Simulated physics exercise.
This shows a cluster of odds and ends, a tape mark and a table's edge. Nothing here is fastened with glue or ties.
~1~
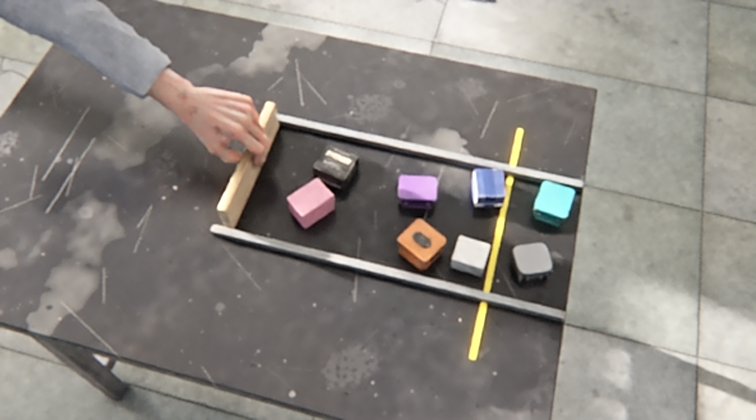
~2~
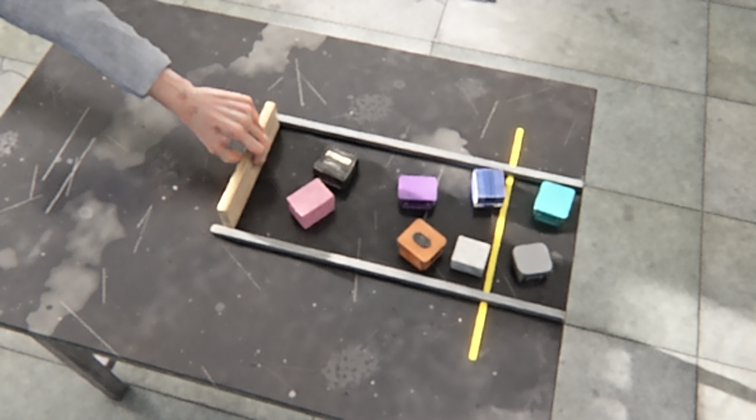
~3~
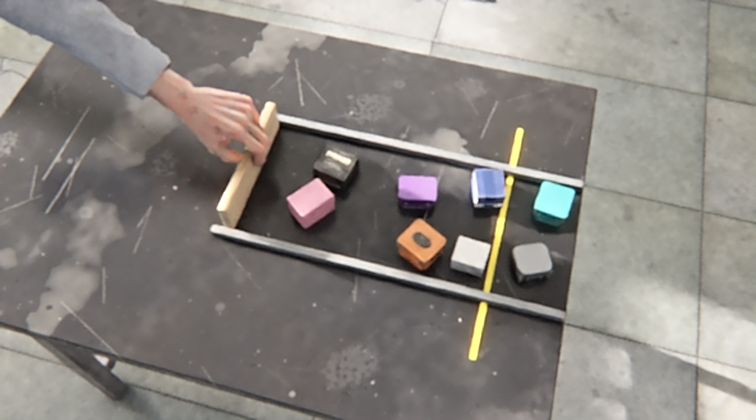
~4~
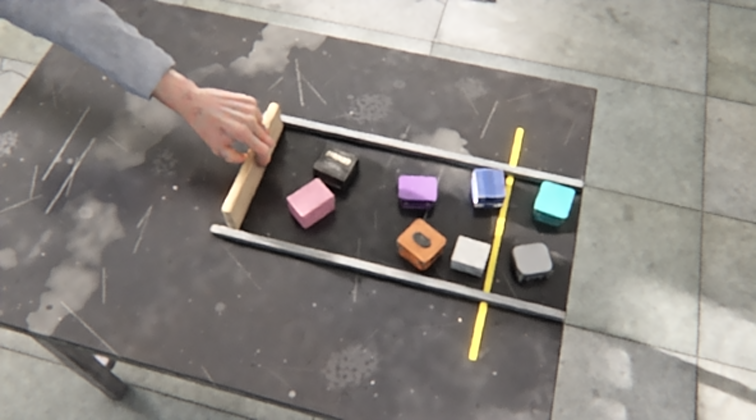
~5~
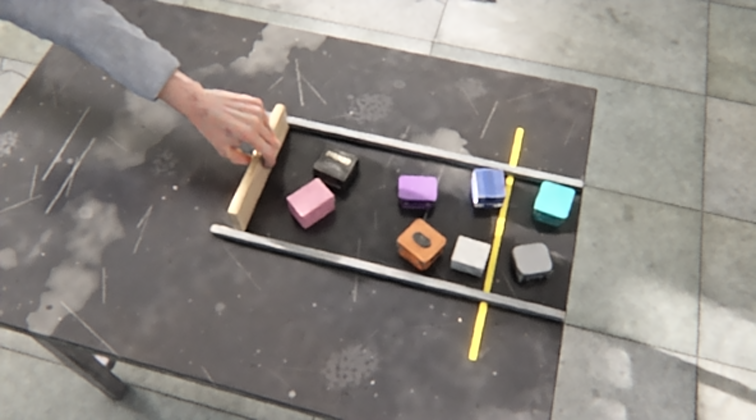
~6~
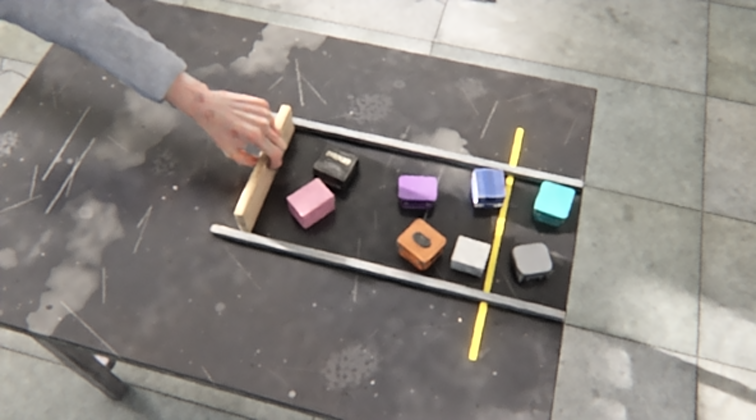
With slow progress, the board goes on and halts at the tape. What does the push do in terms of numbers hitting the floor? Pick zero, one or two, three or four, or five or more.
It sends one or two to the floor.
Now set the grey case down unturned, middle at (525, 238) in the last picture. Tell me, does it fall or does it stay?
Note: From that start it hangs on.
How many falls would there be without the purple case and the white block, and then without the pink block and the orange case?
Count of fallen: 1 / 1.
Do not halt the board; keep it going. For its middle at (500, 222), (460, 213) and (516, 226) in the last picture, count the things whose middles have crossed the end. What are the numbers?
In order, that gives 2, then 0, then 2.
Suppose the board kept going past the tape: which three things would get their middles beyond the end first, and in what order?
The turquoise case goes first, followed by the grey case and then the purple case.
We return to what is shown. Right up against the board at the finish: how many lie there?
Well, it touches 3.
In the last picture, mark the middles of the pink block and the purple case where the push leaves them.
(513, 237) and (558, 230).
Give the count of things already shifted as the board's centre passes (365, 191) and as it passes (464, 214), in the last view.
Tally: First 3; then 8.
Soon after, none off yet; turquoise case at rest near (553, 205); grey case at rest near (531, 263); blue box at rest near (489, 188).
At rest, the number that fall off is one or two; fallen, grey case and turquoise case.
